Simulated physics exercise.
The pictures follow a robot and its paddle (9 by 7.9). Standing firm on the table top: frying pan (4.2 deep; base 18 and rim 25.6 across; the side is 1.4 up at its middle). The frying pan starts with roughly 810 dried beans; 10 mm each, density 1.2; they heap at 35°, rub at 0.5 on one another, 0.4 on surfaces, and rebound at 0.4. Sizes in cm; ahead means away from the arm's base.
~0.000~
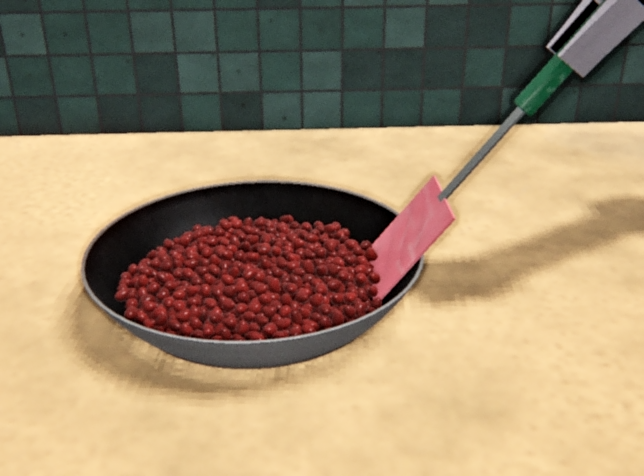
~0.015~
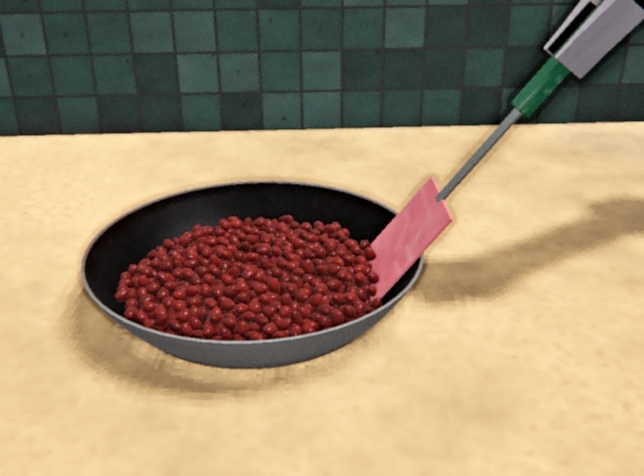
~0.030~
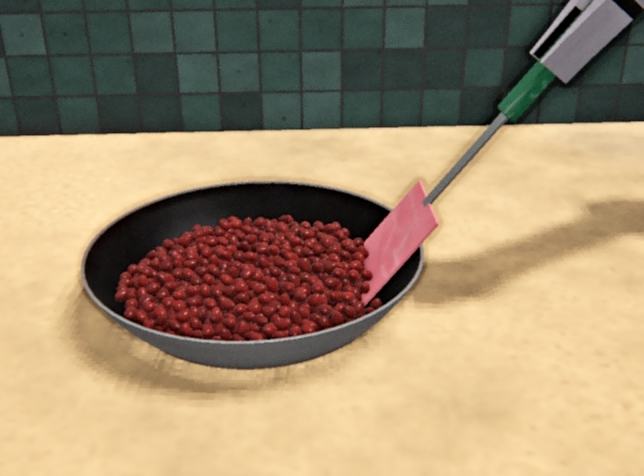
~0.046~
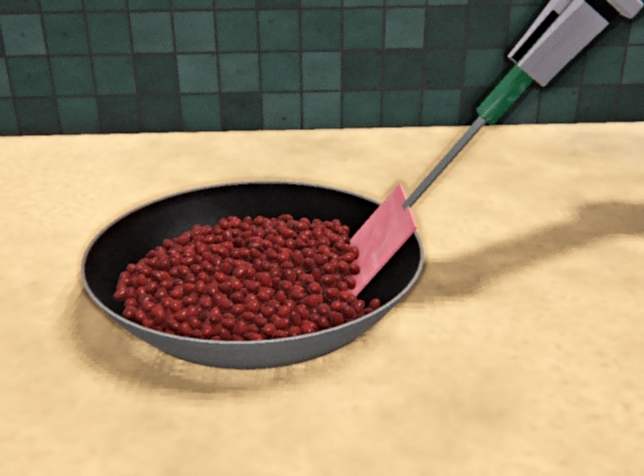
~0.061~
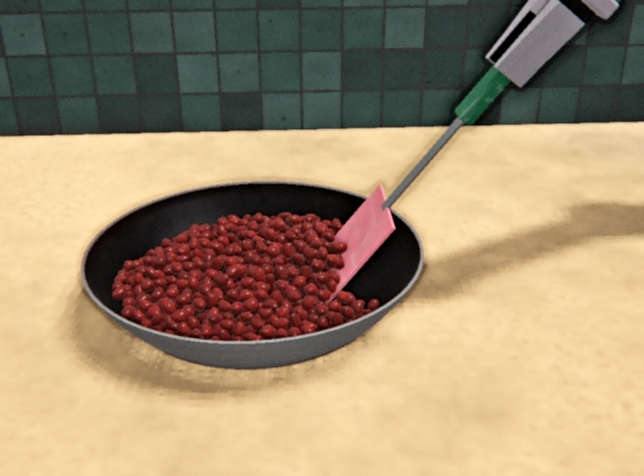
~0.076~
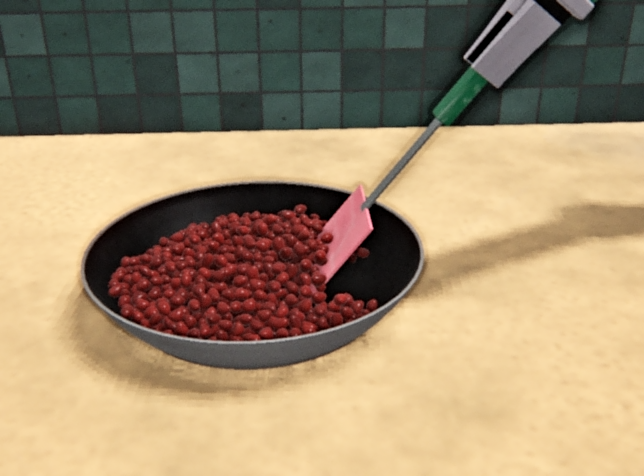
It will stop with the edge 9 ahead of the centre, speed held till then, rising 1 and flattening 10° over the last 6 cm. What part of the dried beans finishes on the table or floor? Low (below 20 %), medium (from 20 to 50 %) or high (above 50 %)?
On the table or floor the share is medium, from 20 to 50 %.
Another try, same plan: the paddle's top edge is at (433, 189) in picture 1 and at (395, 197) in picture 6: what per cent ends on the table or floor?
Some 15 per cent.
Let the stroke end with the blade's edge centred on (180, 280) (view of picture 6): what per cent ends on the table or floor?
About 5 per cent.
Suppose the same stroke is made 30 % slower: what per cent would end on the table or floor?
Then about 20 per cent.
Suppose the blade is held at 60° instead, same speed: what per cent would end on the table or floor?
It would be near 35 per cent.
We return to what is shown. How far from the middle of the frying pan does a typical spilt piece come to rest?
Some 22 cm.
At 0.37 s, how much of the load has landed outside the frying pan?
Some 25 per cent.
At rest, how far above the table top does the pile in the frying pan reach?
Some 5.0 cm.
After 0.11 s, sloping 52°, highest piece 7 above the table; 813 in the frying pan.
After 0.15 s, sloping 49°, highest piece 7 above the table; 813 in the frying pan.
After 0.37 s, sloping 42°, highest piece 8 above the table; 577 in the frying pan, 209 on the table or floor, 27 on the blade or in flight.
After 1.42 s, sloping 42°, highest piece 5 above the table; 577 in the frying pan, 236 on the table or floor.
In the end, 577 in the frying pan, 236 on the table or floor. That is 29 % on the table or floor.
